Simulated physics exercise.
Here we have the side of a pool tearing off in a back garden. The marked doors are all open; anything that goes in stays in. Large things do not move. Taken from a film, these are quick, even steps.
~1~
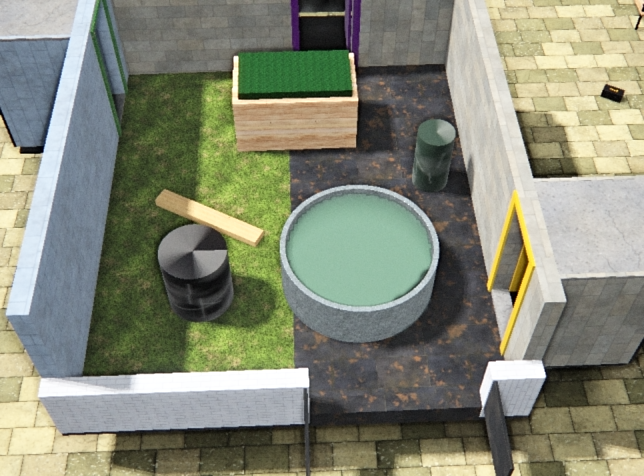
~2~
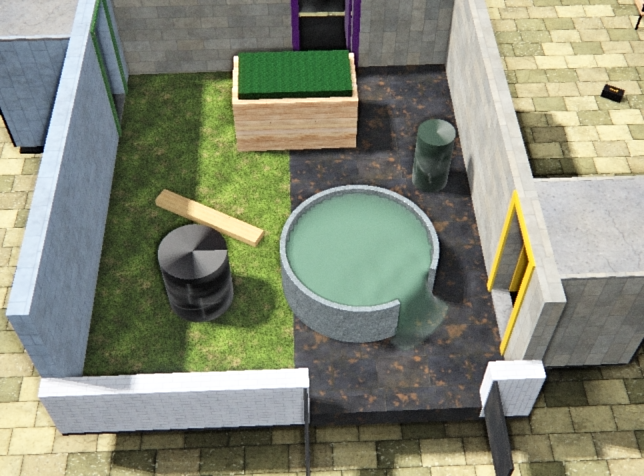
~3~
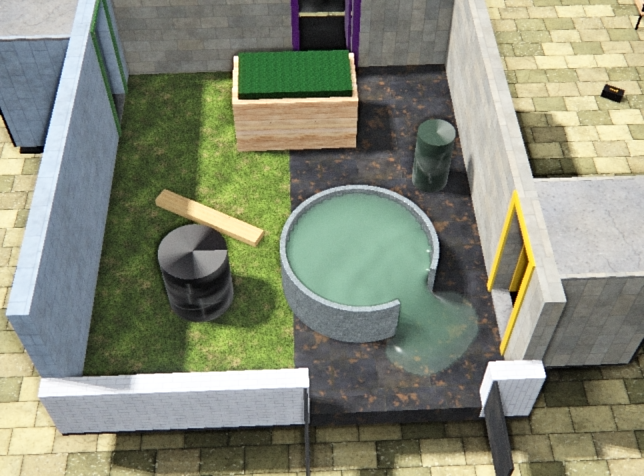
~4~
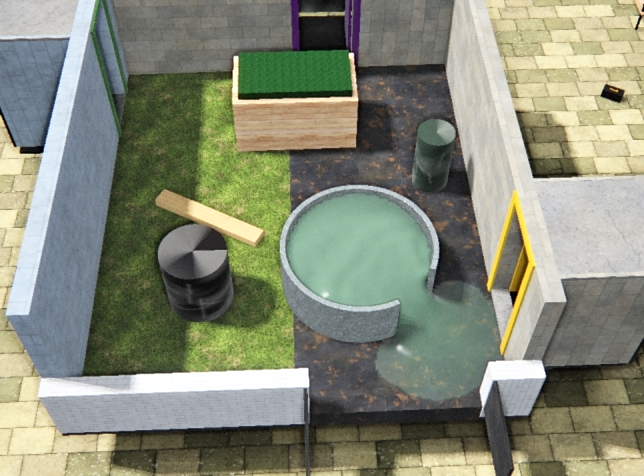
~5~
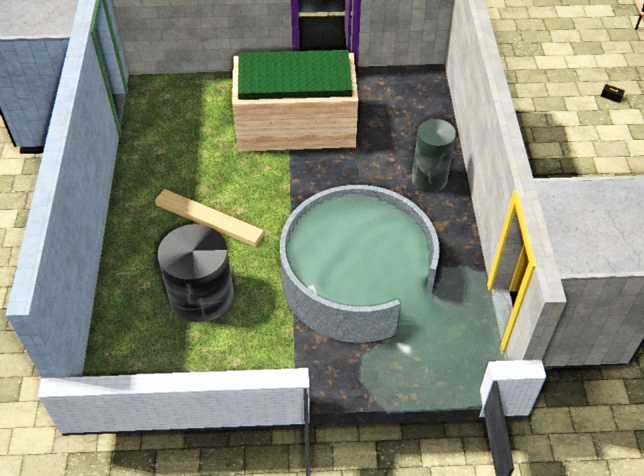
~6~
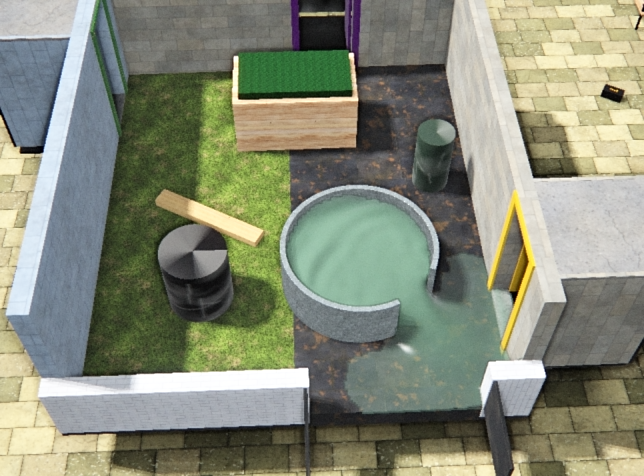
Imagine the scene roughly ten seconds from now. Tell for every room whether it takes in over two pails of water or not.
The green door does not, the yellow door takes in over two pails, the purple door does not.
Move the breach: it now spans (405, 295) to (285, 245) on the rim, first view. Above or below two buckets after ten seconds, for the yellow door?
The yellow one falls short.
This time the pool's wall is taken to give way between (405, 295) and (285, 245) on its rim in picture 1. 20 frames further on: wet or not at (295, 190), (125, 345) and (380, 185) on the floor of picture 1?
In the order given: Untouched, swamped and untouched.
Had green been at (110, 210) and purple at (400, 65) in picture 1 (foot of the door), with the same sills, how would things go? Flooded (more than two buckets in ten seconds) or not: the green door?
Well, the green door remains short of it.
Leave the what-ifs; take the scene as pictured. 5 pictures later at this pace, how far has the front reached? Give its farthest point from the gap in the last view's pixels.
My guess is roughly (468, 225).
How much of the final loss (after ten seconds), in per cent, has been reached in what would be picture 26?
Note - share reached: 55 %.
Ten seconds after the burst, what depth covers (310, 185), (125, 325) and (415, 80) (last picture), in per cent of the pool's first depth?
My figures are about 2, 0 and 0 percent.
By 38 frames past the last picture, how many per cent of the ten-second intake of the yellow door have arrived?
I'd put it at 90 percent.
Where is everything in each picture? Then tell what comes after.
In the first picture, the pool at (359, 248) is whole and still.
In the second picture, the front is at (440, 304), out from the gap at (414, 307).
In the third picture, the front is at (471, 329), out from the gap at (414, 309).
In the fourth picture, water pours out at (414, 309) and has run to (495, 360).
In the fifth picture, the front is at a hidden place, out from the gap at (414, 309).
In the sixth picture, the front is at a hidden place, out from the gap at (414, 308).
A moment on, water covers 10 % of the floor; the green door not reached, the yellow door far over two buckets in, the purple door not reached.
Next, water covers 10 % of the floor; the green door not reached, the yellow door far over two buckets in, the purple door not reached.
Then, water covers 10 % of the floor; the green door not reached, the yellow door far over two buckets in, the purple door not reached.
Later, water covers 15 % of the floor; the green door not reached, the yellow door far over two buckets in, the purple door not reached.
In the end, water covers 25 % of the floor; the green door not reached, the yellow door far over two buckets in, the purple door not reached.
